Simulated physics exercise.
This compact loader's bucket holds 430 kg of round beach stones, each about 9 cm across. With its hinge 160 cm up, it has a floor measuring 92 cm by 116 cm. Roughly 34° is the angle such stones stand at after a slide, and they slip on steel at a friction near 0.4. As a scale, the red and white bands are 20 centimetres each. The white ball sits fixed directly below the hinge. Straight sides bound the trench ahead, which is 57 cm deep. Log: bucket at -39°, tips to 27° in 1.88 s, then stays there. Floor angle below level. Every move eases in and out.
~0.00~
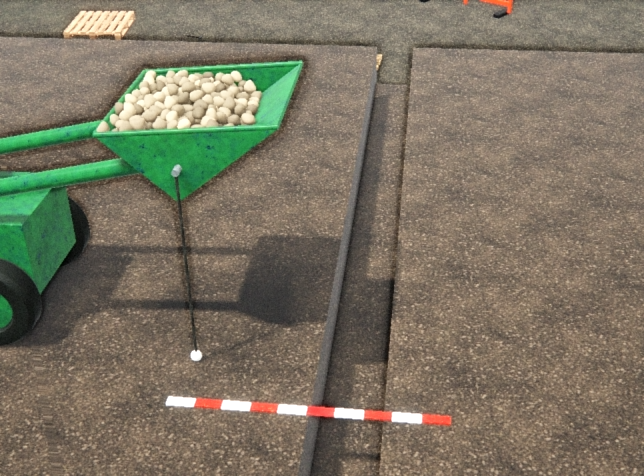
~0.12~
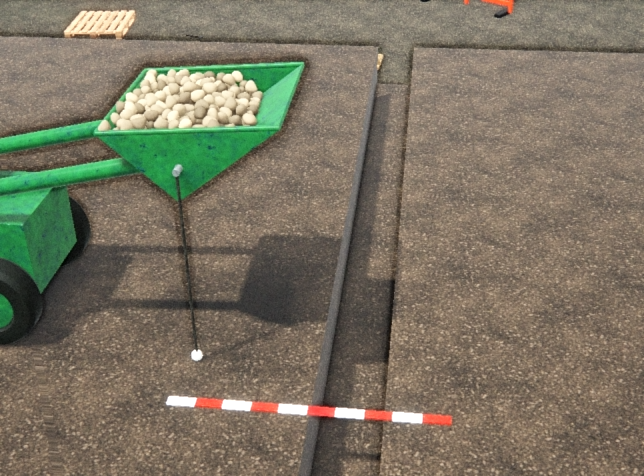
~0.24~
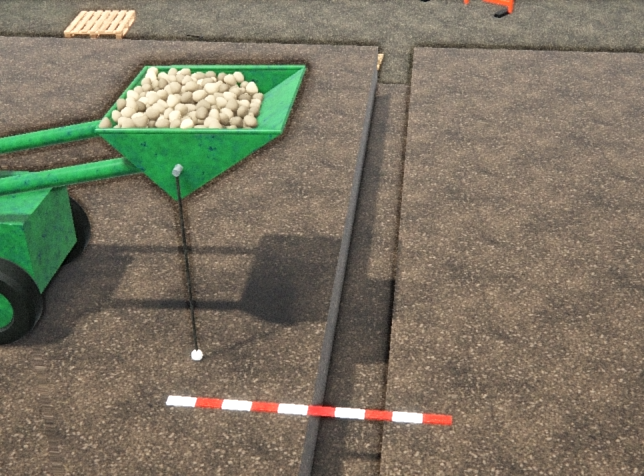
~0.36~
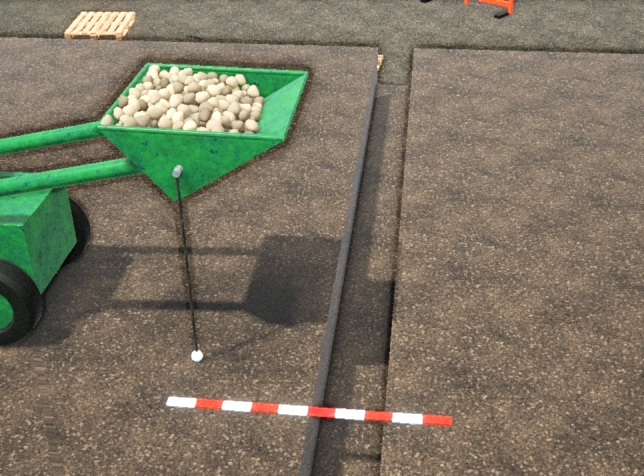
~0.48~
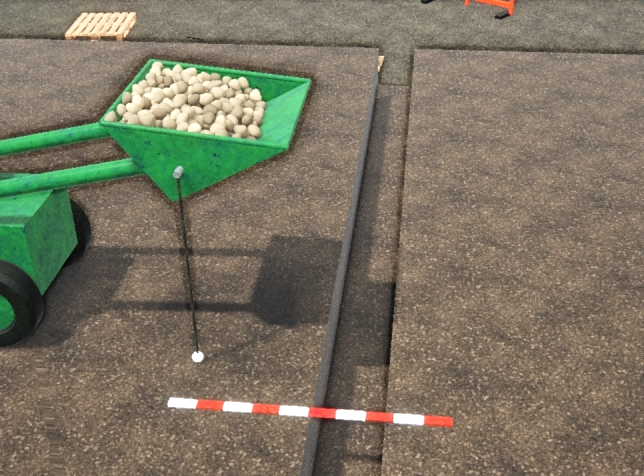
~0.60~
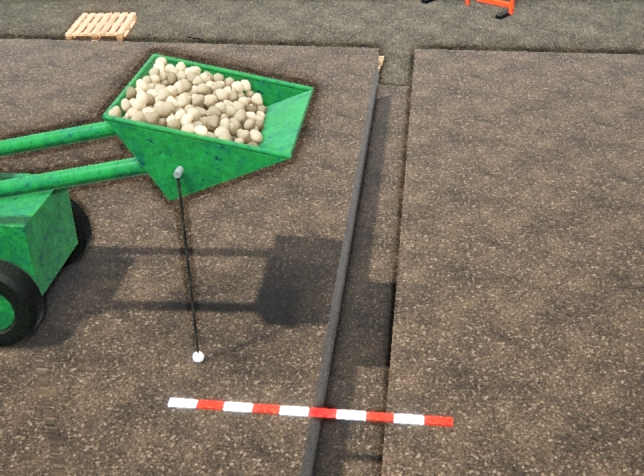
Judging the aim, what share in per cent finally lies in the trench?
95 %.
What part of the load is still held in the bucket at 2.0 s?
Roughly 50 per cent is still inside.
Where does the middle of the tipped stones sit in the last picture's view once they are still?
I'd put it close to (365, 361).
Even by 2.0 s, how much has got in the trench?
Around 25 per cent of it, at that instant.
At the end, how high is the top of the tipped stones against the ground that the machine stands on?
I'd put it at roughly 10 cm above the ground.
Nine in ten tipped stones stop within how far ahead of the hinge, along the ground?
Roughly 140 centimetres ahead of it along the ground.
After 1.4 s the floor is at 17°; 99 % in the bucket, 1 % short of the trench; the foremost stones are at (294, 175).
After 2.0 s the floor is at 27°; 52 % in the bucket, 25 % short of the trench, 23 % in the trench; the foremost stones are at (381, 355).
After 2.3 s the floor is at 27°; 22 % in the bucket, 20 % short of the trench, 57 % in the trench, 1 % past the trench; the foremost stones are at (410, 320).
After 5.1 s the floor is at 27°; 0 % in the bucket, 3 % short of the trench, 93 % in the trench, 4 % past the trench; the foremost stones are at (491, 336).
